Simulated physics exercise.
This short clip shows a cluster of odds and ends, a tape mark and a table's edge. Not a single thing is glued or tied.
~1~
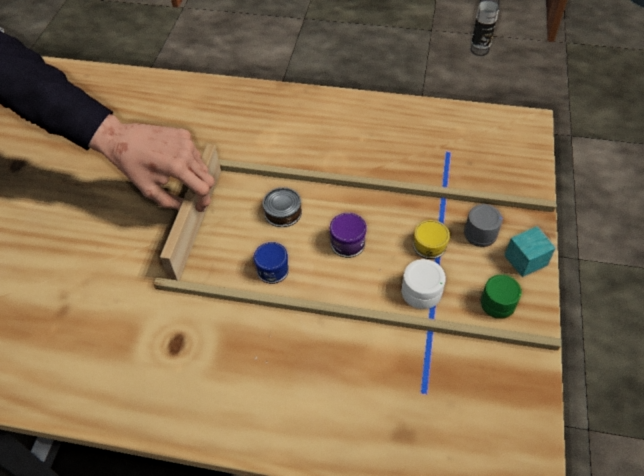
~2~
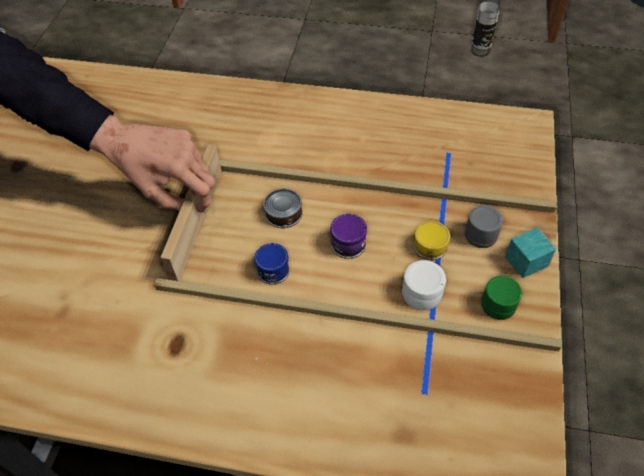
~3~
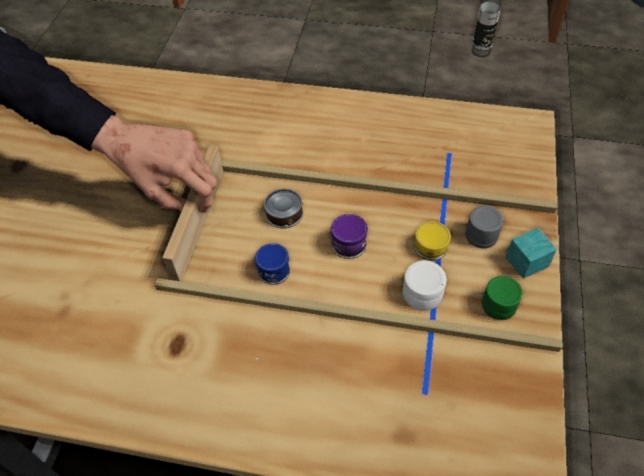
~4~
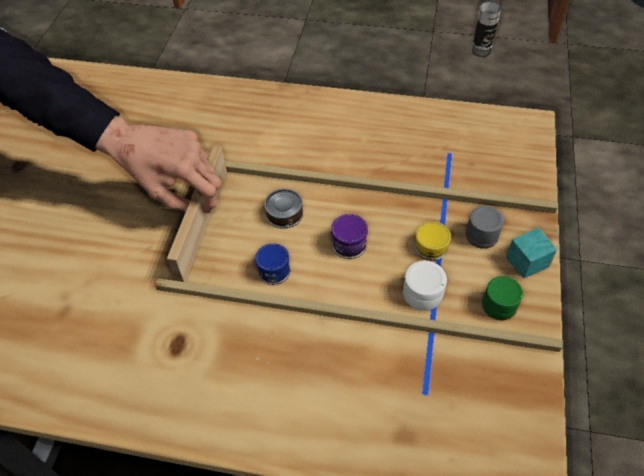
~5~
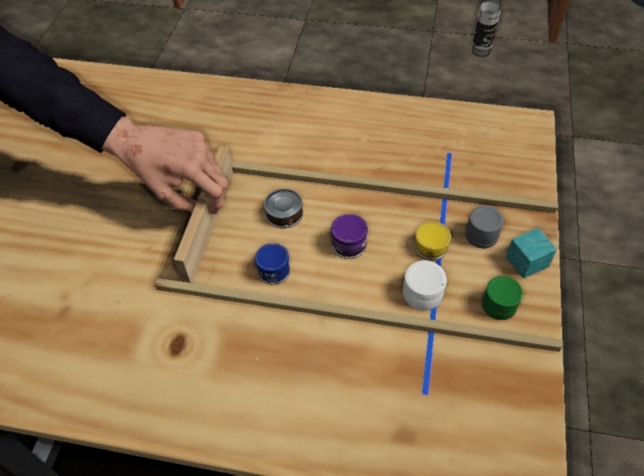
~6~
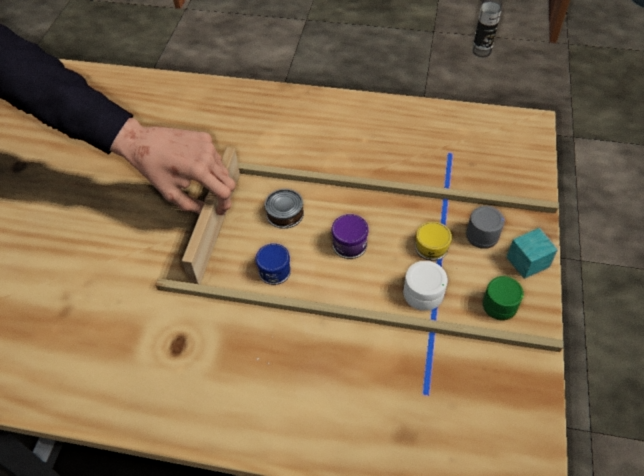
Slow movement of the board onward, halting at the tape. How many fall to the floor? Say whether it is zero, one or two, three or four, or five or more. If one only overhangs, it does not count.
I expect the edge to claim none.
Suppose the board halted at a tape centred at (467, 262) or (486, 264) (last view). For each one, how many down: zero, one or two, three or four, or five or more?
In order: Zero, then one to two.
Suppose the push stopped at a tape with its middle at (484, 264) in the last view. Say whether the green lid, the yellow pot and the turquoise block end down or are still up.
The green lid topples down, the yellow pot stays put, the turquoise block topples down.
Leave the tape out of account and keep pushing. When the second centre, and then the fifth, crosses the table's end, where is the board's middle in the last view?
I'd put the first at about (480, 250) and the next at about (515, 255).
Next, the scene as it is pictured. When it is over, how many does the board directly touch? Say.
My count gives 3.
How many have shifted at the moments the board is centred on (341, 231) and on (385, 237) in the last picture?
Up to then 3, and up to the other point 5.
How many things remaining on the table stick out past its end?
The number overhanging is 0.
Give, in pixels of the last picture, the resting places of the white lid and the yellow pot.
The white lid settles near (493, 296); as for the yellow pot, near (489, 248).
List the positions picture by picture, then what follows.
The first frame shows turquoise block (530, 252); green lid (501, 297); grey lid (483, 226); board (193, 210); tape (438, 257).
The second frame shows green lid (501, 298); board (194, 211).
The third frame shows grey lid (484, 227); purple tin (349, 237).
The fourth frame shows turquoise block (531, 253); blue pot (273, 264).
The fifth frame shows green lid (502, 298); brown pot (284, 208).
The sixth frame shows turquoise block (532, 253); green lid (503, 299); grey lid (485, 227); board (214, 214); tape (440, 258).
Early on, none off yet; turquoise block at rest near (532, 253); green lid at rest near (503, 299); grey lid at rest near (485, 227).
Finally, the number that fall off is zero.
